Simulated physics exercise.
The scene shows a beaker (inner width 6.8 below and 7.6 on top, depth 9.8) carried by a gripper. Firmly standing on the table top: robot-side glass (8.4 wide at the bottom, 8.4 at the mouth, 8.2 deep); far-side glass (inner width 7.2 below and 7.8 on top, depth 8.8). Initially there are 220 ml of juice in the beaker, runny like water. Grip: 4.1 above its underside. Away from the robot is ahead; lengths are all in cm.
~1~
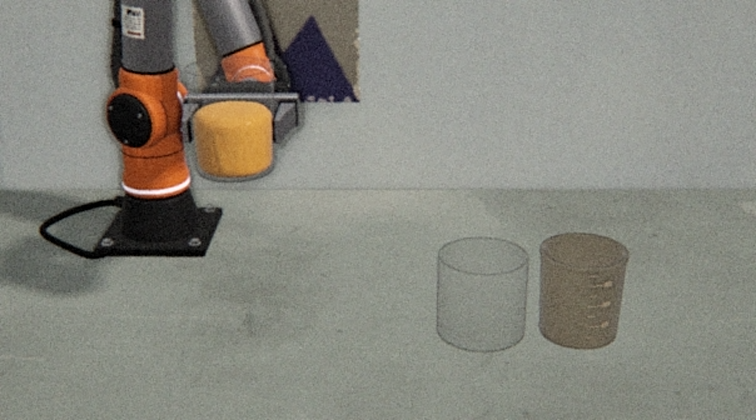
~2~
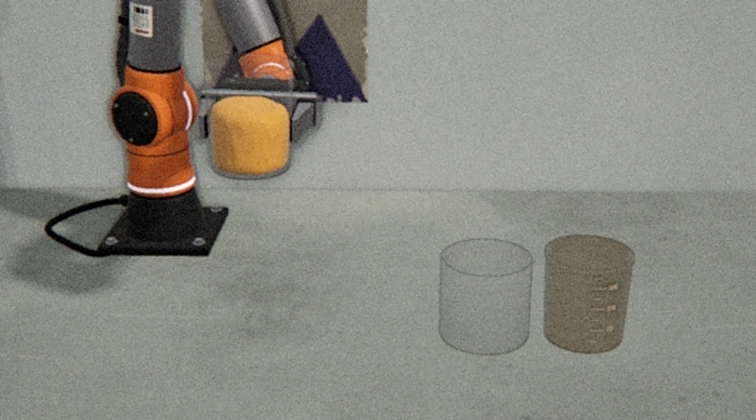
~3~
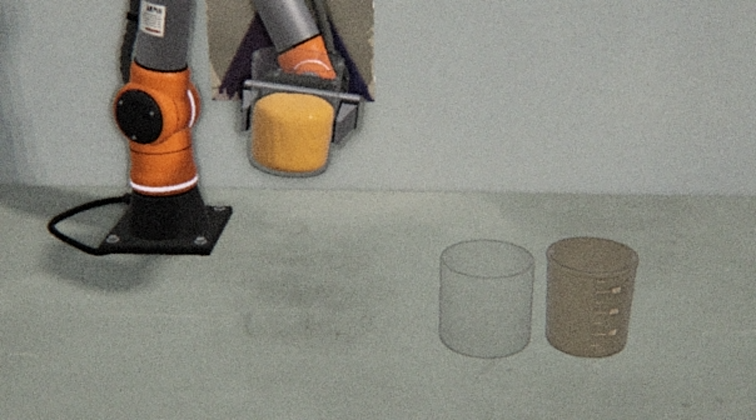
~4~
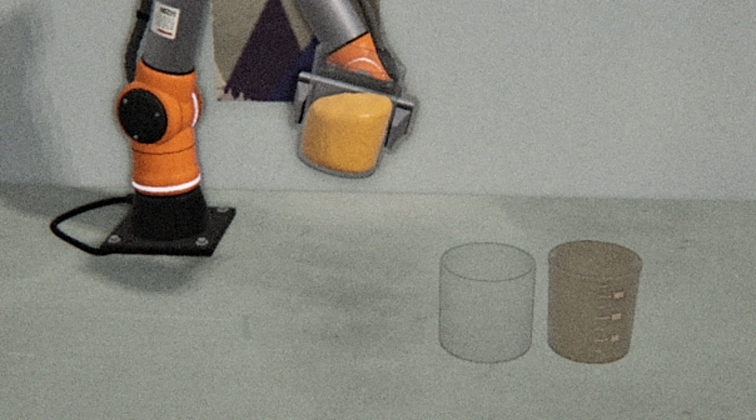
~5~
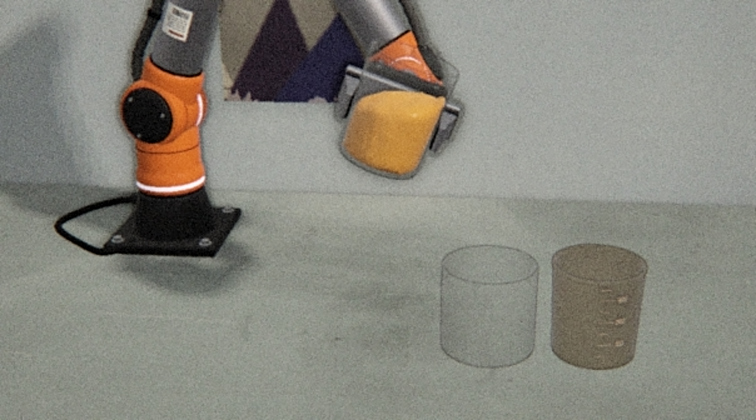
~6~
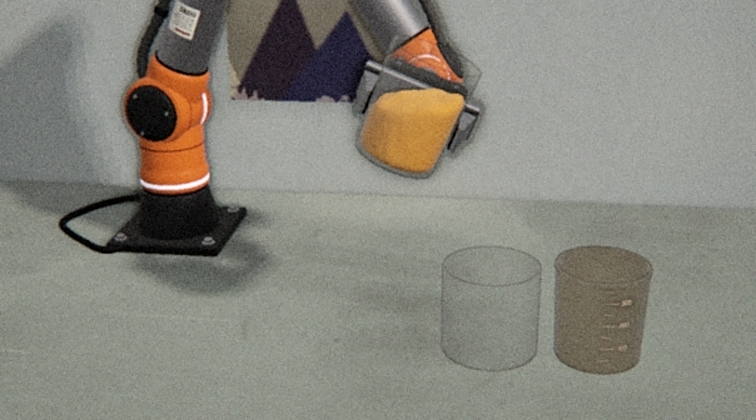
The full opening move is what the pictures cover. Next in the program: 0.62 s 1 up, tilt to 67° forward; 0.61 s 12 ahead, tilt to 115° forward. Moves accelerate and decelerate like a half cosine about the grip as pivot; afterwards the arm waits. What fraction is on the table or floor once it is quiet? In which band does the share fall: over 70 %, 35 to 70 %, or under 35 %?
It falls over 70 %.
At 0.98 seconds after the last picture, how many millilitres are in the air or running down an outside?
I'd say around 25 ml.
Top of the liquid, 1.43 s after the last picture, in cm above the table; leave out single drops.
Around 1 centimetres.
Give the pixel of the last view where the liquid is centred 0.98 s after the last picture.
It is centred at about (536, 166).
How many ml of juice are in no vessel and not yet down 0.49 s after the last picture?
Estimate: Some 0 ml.
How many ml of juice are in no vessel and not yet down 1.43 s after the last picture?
Some 0 ml at that time.
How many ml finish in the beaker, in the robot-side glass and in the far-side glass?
In order: Approx. 0, 10 and 25 ml.
Then, 0.49 s on, tilted 62° forward, liquid up to 25 above the table; 220 ml in the beaker.
Then, 0.98 s on, tilted 98° forward, liquid up to 23 above the table; 155 ml in the beaker, 15 ml on the table or floor, 15 ml in the far-side glass, 10 ml in the robot-side glass, 25 ml in the air or running down outside.
Then, 1.43 s on, tilted 115° forward, liquid up to 19 above the table; 185 ml on the table or floor, 25 ml in the far-side glass, 10 ml in the robot-side glass.
Then, 2.23 s on, tilted 115° forward, liquid up to 1 above the table; 185 ml on the table or floor, 25 ml in the far-side glass, 10 ml in the robot-side glass.
In the end, 185 ml on the table or floor, 25 ml in the far-side glass, 10 ml in the robot-side glass. That is 85 % on the table or floor.
